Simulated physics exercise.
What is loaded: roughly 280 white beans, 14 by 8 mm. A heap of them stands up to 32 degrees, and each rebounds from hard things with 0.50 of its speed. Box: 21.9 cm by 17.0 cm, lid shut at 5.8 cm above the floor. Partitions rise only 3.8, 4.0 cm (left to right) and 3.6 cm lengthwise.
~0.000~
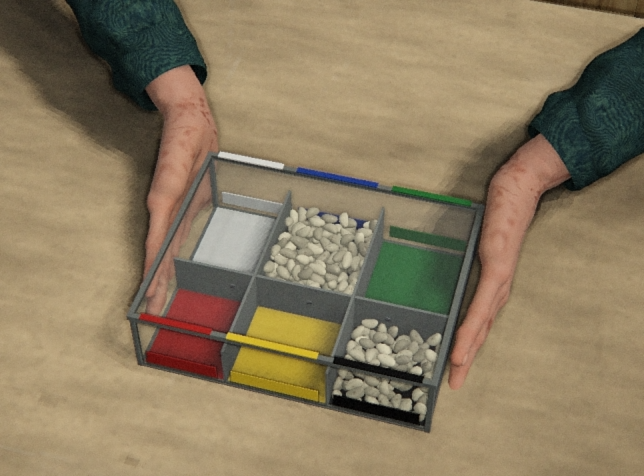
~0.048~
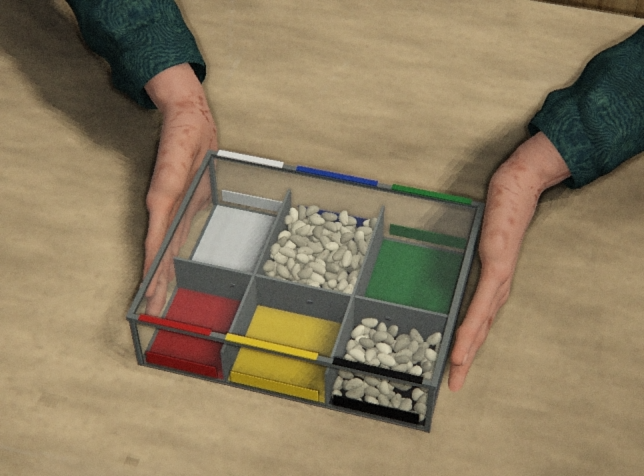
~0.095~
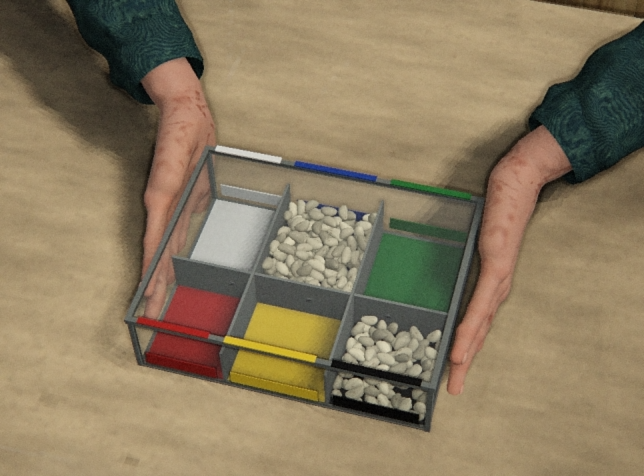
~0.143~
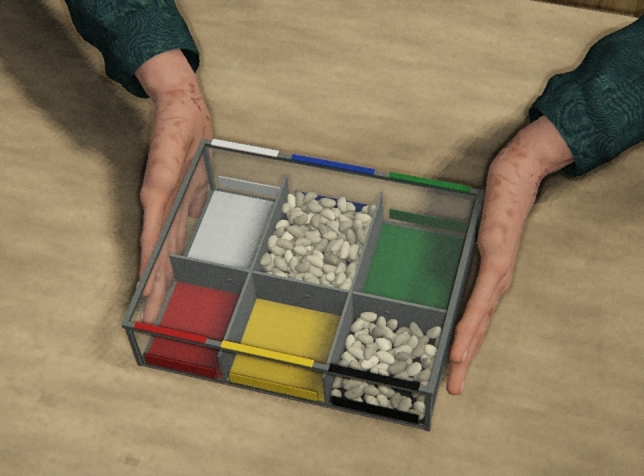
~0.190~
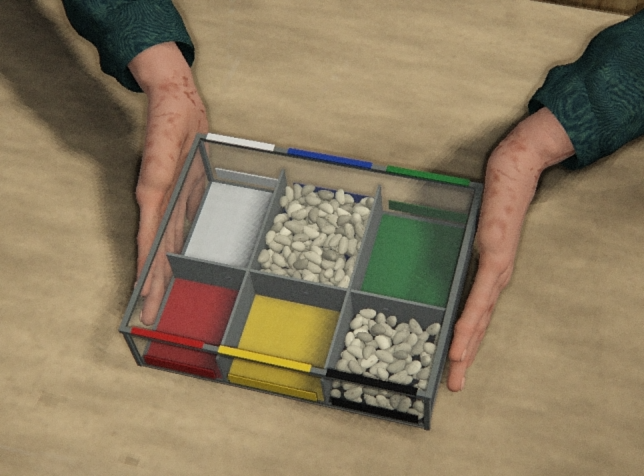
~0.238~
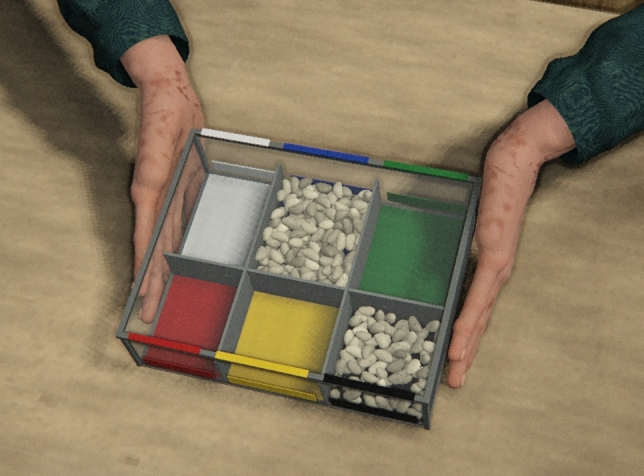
Clear-lidded box of white beans in blue and black compartments tilting slightly toward its left front corner between two hands.
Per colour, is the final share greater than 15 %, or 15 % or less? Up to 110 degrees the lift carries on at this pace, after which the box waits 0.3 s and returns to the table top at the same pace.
Red: Greater than 15 %, blue: 15 % or less, green: 15 % or less, yellow: Greater than 15 %, white: 15 % or less, black: Greater than 15 %.
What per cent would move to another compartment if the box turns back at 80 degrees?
Some 40 per cent.
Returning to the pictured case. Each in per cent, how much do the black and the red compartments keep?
Black 35; red 20.
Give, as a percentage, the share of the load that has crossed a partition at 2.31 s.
Roughly 70 per cent.
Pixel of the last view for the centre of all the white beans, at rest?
(291, 364) or so.
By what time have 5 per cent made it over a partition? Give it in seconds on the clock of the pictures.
That happens at about 0.95 s on the clock.
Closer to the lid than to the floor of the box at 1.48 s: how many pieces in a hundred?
Estimate: Near 70 per cent.
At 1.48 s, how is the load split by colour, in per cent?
In per cent: Red 15, blue 5, green 0, yellow 45, white 0, black 30.
After 1.48 s, tilt 110 degrees; red 15 %, blue 5 %, yellow 45 %, black 30 %.
After 2.31 s, tilt 57 degrees; red 20 %, yellow 45 %, black 35 %.
After 3.16 s, tilt 0 degrees; red 20 %, yellow 45 %, black 35 %.
At rest (3.8 s), red 20 %, blue 0 %, green 0 %, yellow 45 %, white 0 %, black 35 %.
